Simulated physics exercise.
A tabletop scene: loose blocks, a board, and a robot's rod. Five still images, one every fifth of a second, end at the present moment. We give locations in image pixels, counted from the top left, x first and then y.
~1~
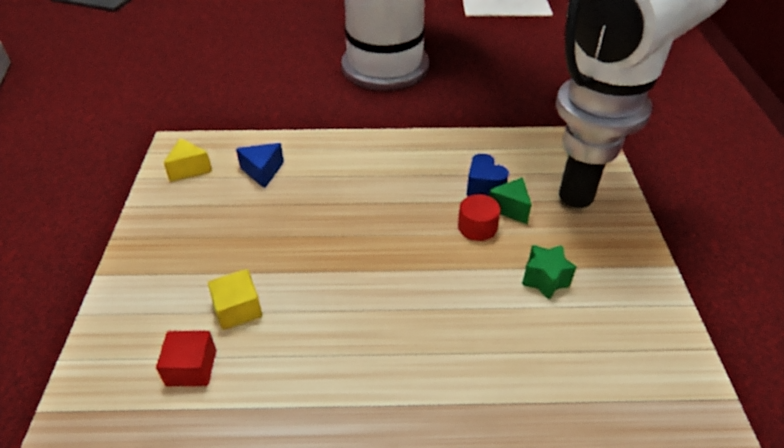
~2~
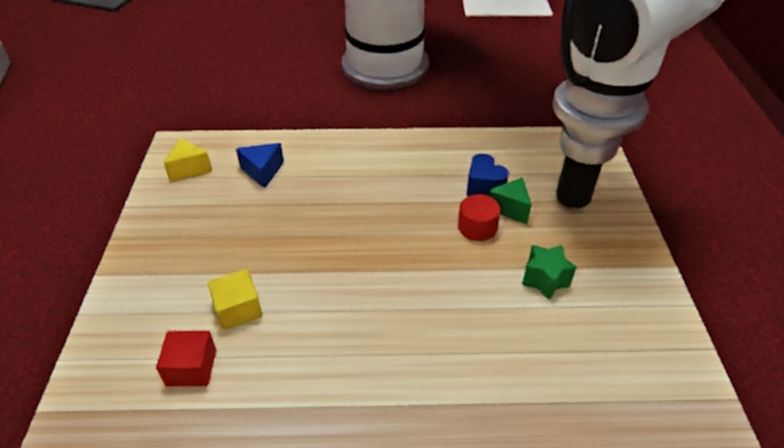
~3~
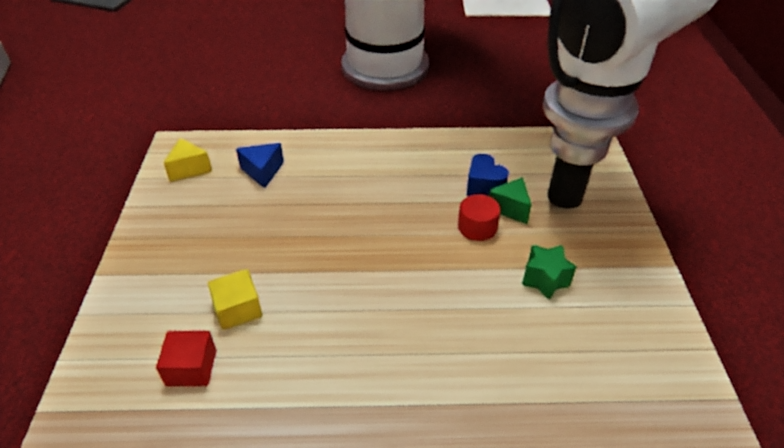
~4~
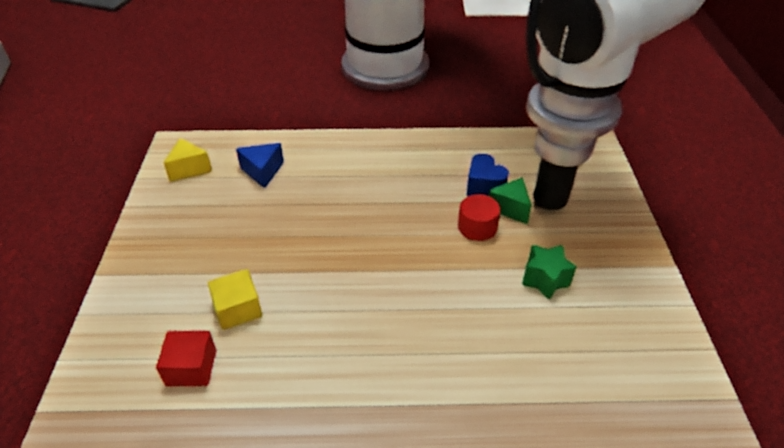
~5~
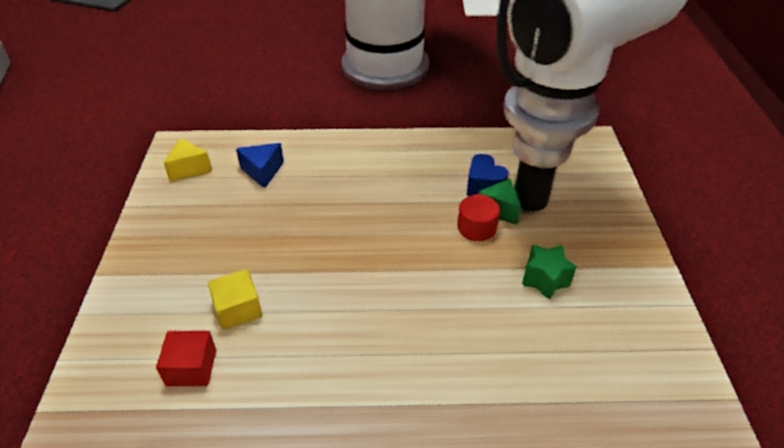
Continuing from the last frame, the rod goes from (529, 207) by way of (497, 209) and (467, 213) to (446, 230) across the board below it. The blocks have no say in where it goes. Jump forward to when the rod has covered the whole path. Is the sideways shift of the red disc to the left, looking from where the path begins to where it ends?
Short answer: Yes.
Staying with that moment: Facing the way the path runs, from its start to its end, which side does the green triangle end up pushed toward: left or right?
It moves over to the right.
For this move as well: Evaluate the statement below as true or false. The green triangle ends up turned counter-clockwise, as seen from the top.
The claim does not hold.
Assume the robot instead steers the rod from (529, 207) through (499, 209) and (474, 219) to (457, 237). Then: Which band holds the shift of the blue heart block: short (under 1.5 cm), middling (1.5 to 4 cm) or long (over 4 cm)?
Band: Under 1.5 cm.
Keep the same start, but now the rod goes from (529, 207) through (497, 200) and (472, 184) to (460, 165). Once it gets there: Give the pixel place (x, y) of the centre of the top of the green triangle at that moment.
For the centre of its top, I'd go with (464, 187).
On the path given first. One third of the way, rod at (498, 202); red disc at (465, 213); blue heart block at (481, 165); green triangle at (469, 190).
Two thirds of the way, rod at (467, 206); red disc at (453, 219); blue heart block at (481, 165); green triangle at (436, 193).
At the end, rod at (447, 223); red disc at (442, 238); blue heart block at (481, 165); green triangle at (419, 198), turned 25° clockwise.
